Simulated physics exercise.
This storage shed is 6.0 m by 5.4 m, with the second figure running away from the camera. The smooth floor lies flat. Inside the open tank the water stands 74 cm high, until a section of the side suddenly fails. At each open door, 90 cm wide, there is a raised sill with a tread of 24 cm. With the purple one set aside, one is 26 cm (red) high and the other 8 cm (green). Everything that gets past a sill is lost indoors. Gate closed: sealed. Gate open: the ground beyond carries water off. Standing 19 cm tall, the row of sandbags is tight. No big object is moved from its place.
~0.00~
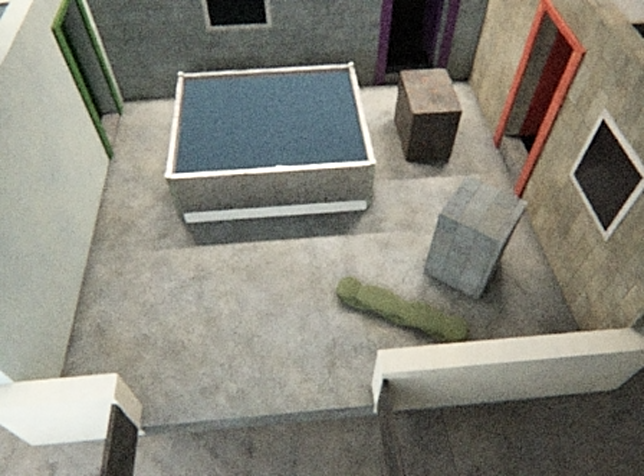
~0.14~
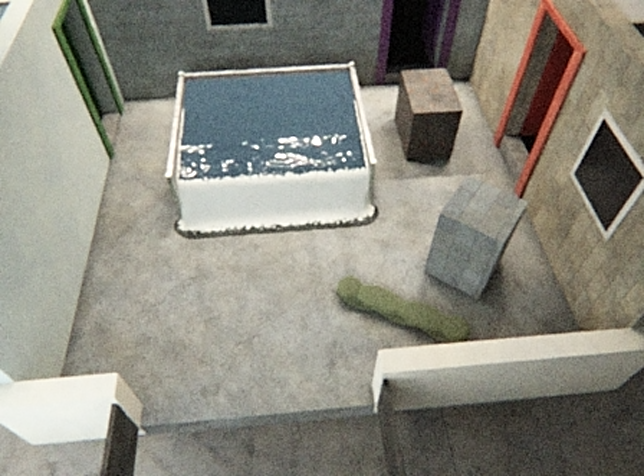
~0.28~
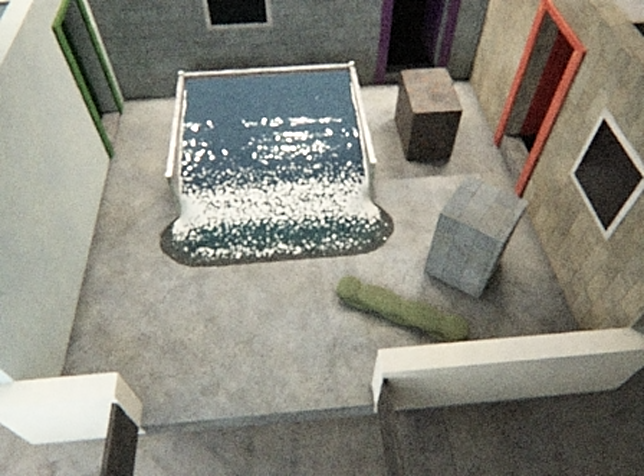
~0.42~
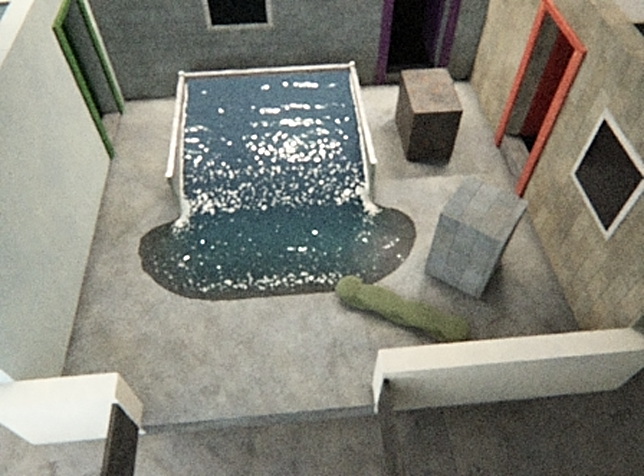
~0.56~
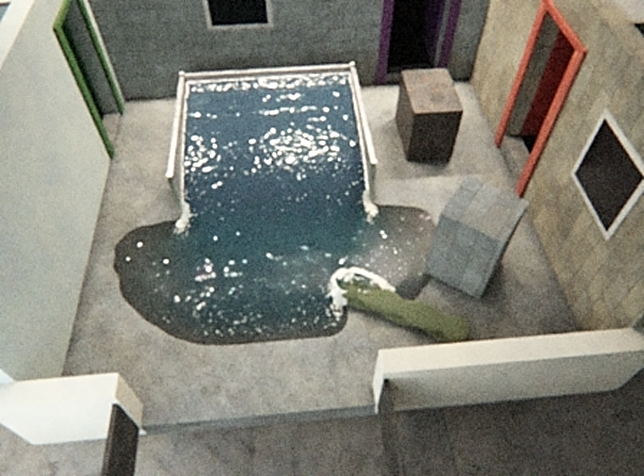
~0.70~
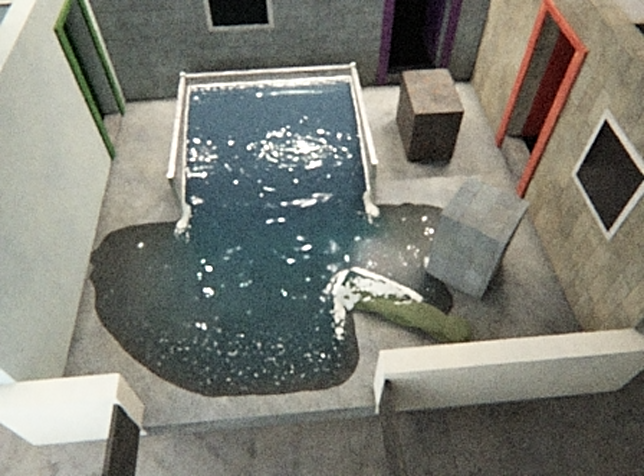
At first, dark blue water sits still in an open tank on a grey floor. Then the tank's near side gives way and water pours out in a white, glittering sheet, spreads into a widening pool, foams against the long green object, and reaches the tilted grey block on the right.
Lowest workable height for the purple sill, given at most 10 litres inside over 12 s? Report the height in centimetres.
Roughly 8.5 cm.
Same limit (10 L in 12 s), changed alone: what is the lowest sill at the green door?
Green - roughly 8.5 cm.
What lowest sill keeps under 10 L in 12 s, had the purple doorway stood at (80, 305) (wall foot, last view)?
Roughly 12.0 cm, give or take.
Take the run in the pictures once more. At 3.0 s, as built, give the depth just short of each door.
Reading in centimetres: Purple = 0, red = 2, green = 0.
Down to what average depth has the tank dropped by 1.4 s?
I'd put it near 37 cm.
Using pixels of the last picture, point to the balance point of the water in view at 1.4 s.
The balance point sits at roughly (277, 208).
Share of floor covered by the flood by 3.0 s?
Approximately 60 % of it.
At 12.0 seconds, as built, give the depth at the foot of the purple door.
It works out to about 5.5 centimetres deep.
After 1.4 s water covers 50 % of the floor, deepest (34 cm) near (371, 286); it has not reached the purple door.
After 3.0 s water covers 60 % of the floor, deepest (31 cm) near (586, 349); it has not reached the purple door.
After 12.0 s water covers 95 % of the floor, deepest (10 cm) near (221, 100); 5 cm at the purple door, 0 litres in over its 19 cm sill.
At the purple door as built, the water arrived by 4.8 s and peaked near 10 cm at 6.0 s.
Run again over the same 12 s with other heights there, 19 litres in over 7 cm, 6 litres over 9.5 cm. The limit of 10 litres is kept from about 8.5 cm up.
